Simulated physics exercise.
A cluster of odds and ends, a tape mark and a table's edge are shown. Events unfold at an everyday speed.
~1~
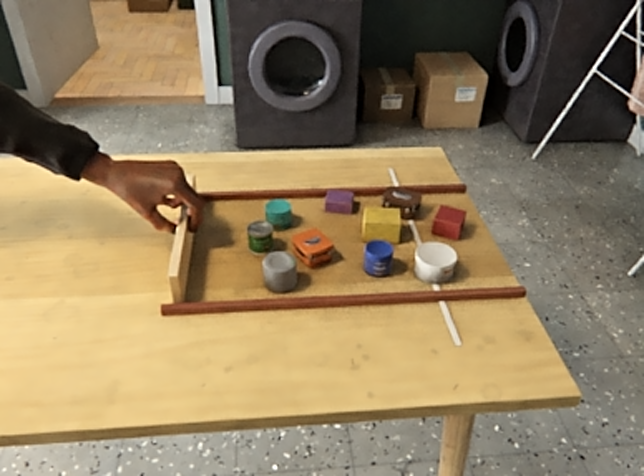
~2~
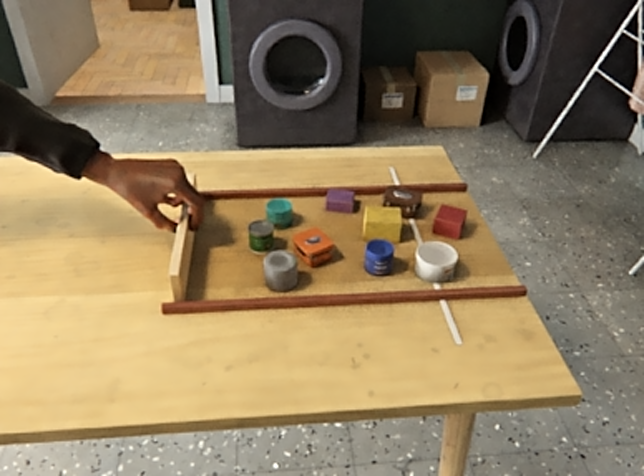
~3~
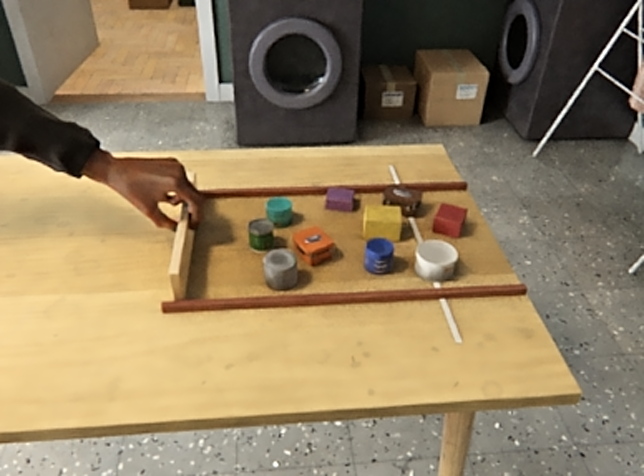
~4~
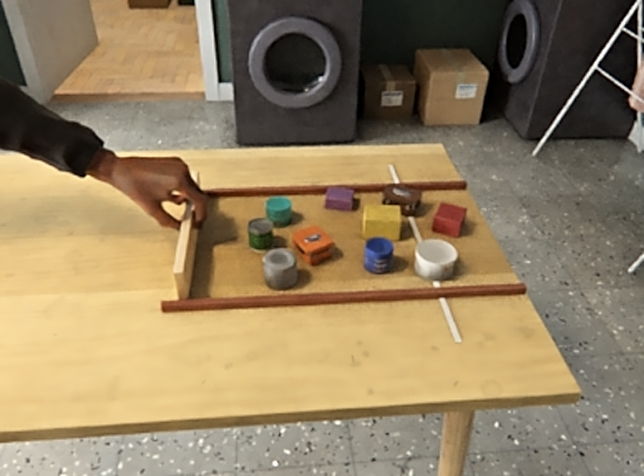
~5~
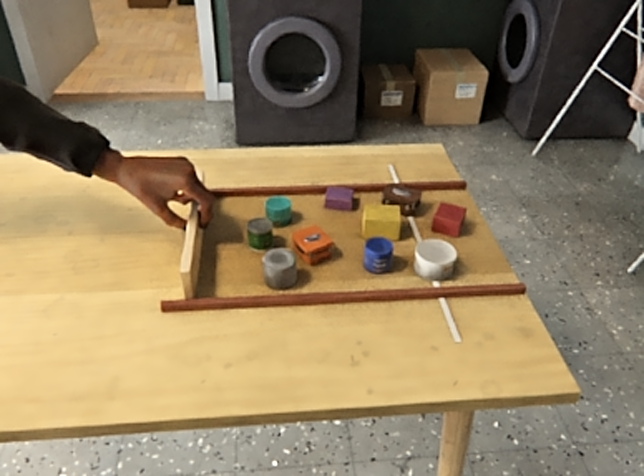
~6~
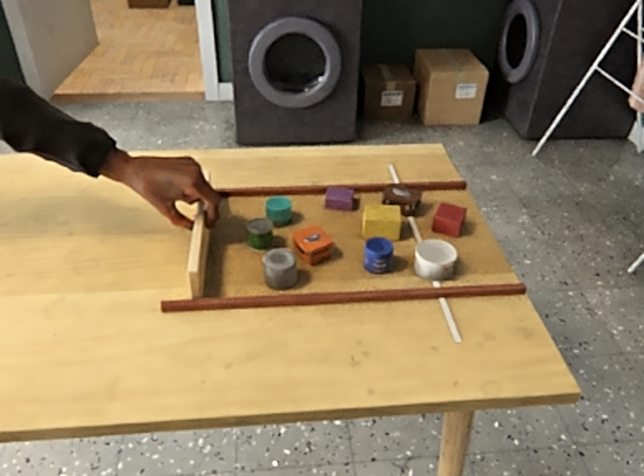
In a room with a speckled floor, dark front-loading machines and cardboard boxes, a fixed camera looks down at a pale wooden table. Between two reddish-brown rails sit teal, green and grey tubs at left, purple, orange and yellow pieces mid-way, and blue, white, brown and red ones toward the right, near a white tape strip. A hand at left holds an upright board almost still, then slides it slightly rightward, while the objects stay put.
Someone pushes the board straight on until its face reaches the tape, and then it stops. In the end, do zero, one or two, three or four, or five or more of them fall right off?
Every piece stays.
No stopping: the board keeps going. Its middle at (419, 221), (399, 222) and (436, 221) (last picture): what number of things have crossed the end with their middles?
Middles past end - pos 1: 0, pos 2: 0, pos 3: 1.
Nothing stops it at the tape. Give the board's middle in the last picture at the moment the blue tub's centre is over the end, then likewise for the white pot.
I reckon its middle sits around (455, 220) and then around (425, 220).
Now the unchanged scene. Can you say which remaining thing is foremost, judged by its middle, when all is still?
I reckon it's the white pot.
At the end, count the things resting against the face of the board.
Count: 5.
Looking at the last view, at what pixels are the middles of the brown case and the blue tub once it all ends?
Near (451, 198) and (472, 259).
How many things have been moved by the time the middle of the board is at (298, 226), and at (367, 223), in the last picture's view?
By then 4, and 9.
Early on, none off yet; red block at rest near (449, 220); white pot at rest near (435, 260); brown case at rest near (401, 200).
A while later, none off yet; red block at rest near (449, 220); white pot moving near (439, 260); brown case at rest near (401, 200).
Finally, the number that fall off is zero.
